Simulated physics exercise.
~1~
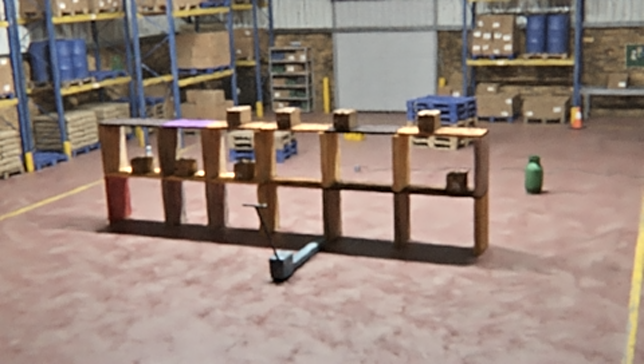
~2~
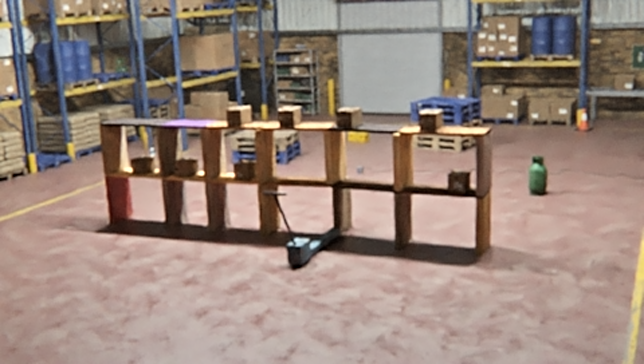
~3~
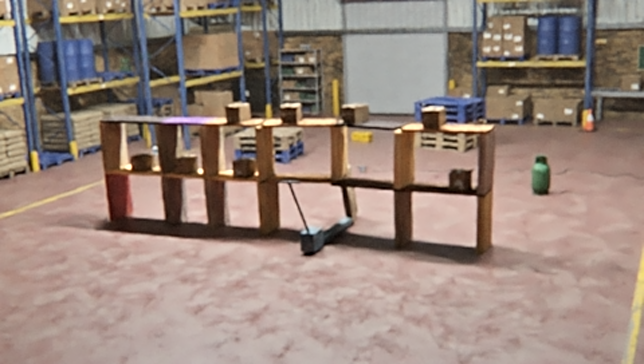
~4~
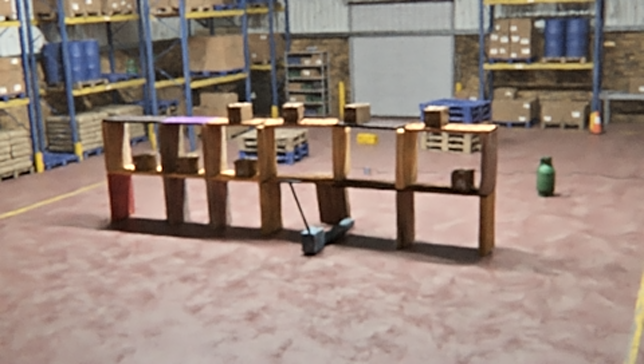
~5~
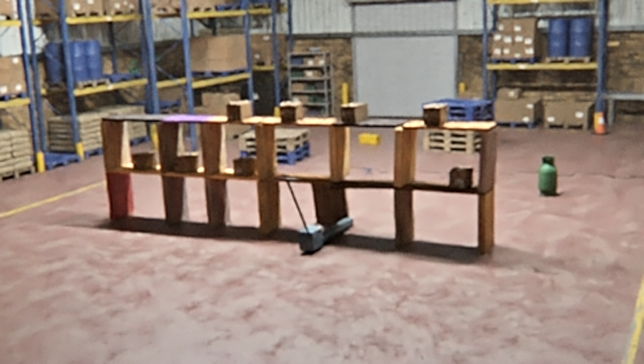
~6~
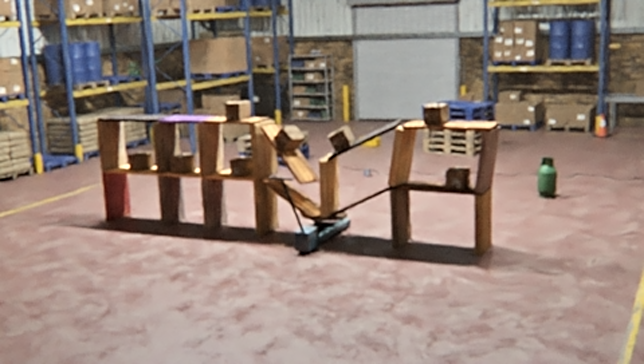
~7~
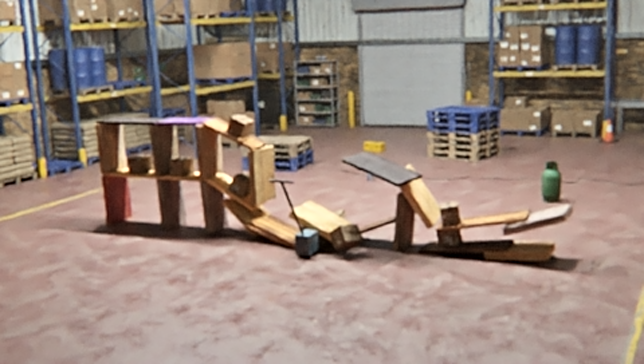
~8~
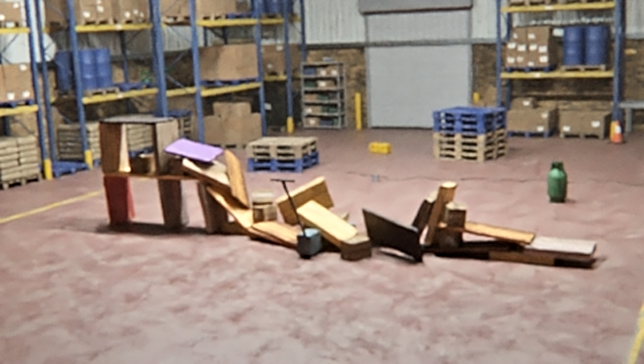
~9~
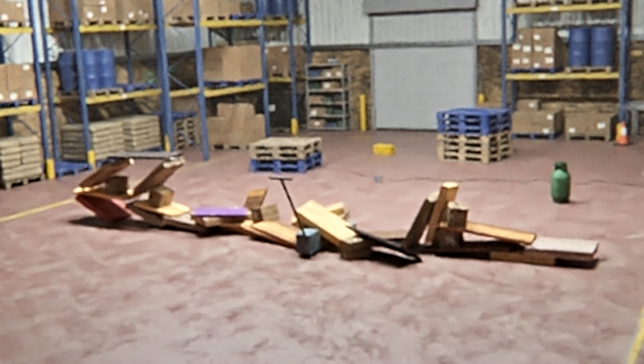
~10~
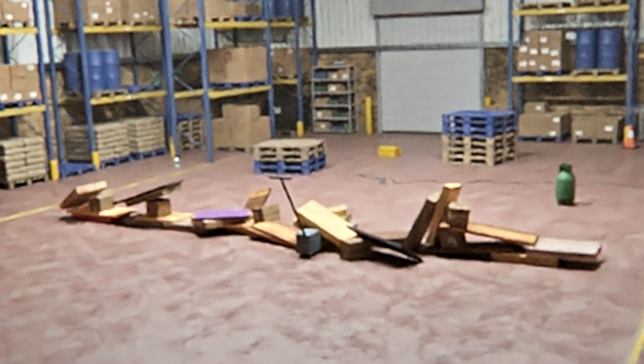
A long two-tier row of shelving built from wooden boards and uprights stands across the reddish floor of a warehouse, seen from the front and slightly above. Small cartons sit on it, a purple board lies on top towards the left, and a red upright stands at the far left, with blue racking behind and a green cylinder to the right. A narrow floor jack slides into the base near the middle. The middle spans give way first, then the right side falls, and the collapse spreads leftward until nearly everything lies in a low heap around the jack.
